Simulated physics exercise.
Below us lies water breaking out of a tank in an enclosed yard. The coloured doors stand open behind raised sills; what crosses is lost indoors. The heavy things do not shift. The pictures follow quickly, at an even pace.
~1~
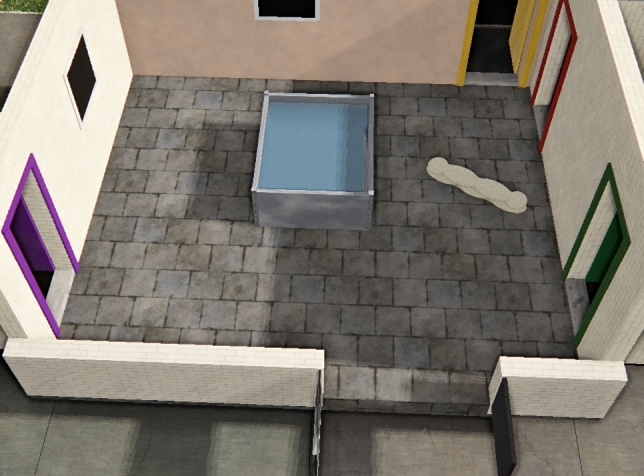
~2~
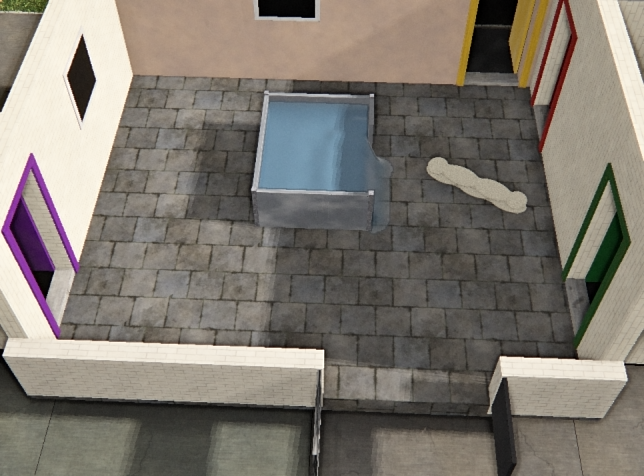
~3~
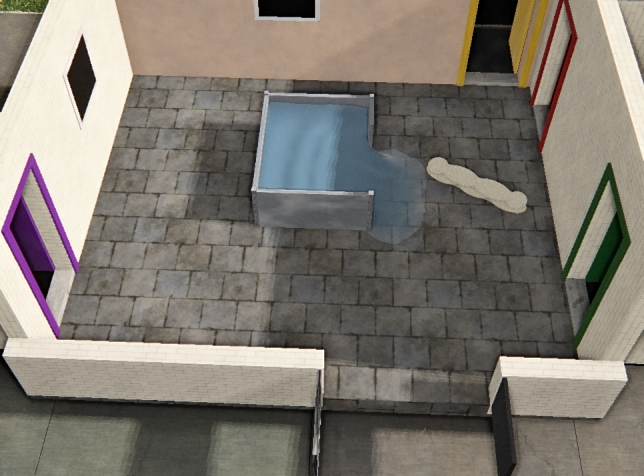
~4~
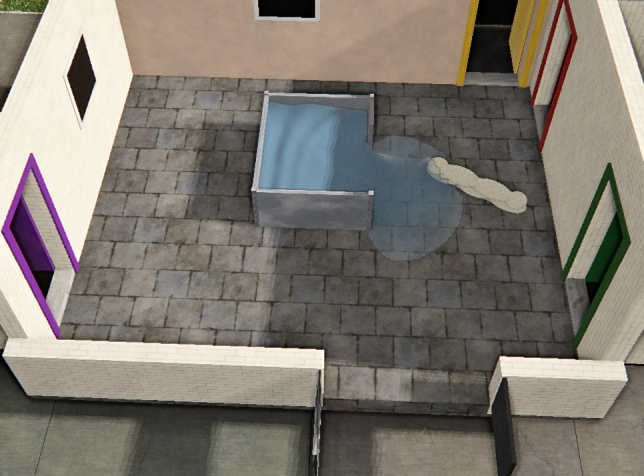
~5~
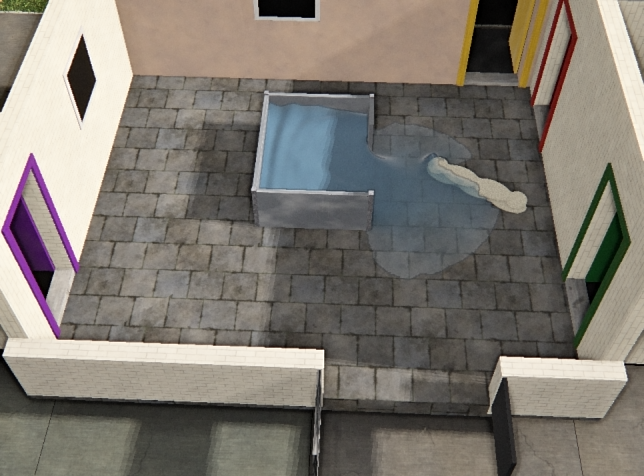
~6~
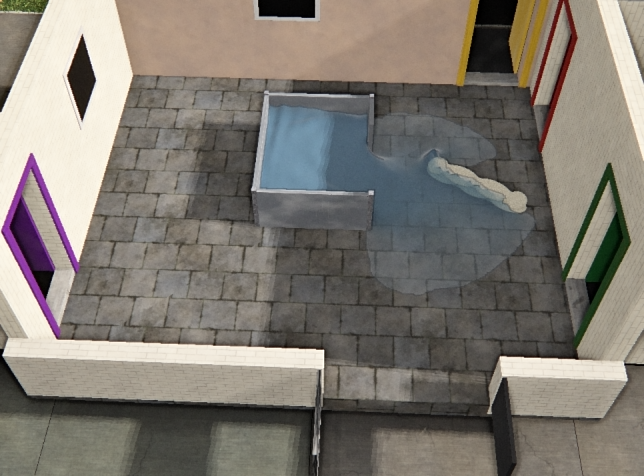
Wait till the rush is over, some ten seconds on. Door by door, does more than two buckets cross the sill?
In the end: The green door takes more than that; the purple door stays under that; the yellow door takes more than that; the red door takes more than that.
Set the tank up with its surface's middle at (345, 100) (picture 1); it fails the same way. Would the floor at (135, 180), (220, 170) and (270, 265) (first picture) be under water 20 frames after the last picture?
As listed: No water, not flooded, not flooded.
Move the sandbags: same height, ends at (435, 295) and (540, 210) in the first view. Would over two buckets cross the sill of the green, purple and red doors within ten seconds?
The green one takes less; the purple one stays under; the red one takes more.
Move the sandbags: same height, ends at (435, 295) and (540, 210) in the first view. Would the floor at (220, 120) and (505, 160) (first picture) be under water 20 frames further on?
In that order: Not flooded, wet.
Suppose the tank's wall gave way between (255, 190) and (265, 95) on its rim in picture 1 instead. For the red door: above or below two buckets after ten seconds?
Then: The red door floods.
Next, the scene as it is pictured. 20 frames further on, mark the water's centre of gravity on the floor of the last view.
I would point to (437, 225).
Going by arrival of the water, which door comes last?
That is the purple one.
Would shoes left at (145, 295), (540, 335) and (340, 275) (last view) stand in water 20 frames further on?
In that order: Free of water, covered, no water.
A moment on, water covers 30 % of the floor; the green door wet at the sill, nothing in, the purple door not reached, the yellow door wet at the sill, nothing in, the red door wet at the sill, nothing in.
Next, water covers 35 % of the floor; the green door over two buckets in, the purple door not reached, the yellow door under two buckets in, the red door under two buckets in.
Then, water covers 45 % of the floor; the green door over two buckets in, the purple door not reached, the yellow door over two buckets in, the red door over two buckets in.
Later, water covers 80 % of the floor; the green door far over two buckets in, the purple door wet at the sill, nothing in, the yellow door over two buckets in, the red door over two buckets in.
In the end, water covers 95 % of the floor; the green door far over two buckets in, the purple door wet at the sill, nothing in, the yellow door over two buckets in, the red door over two buckets in.
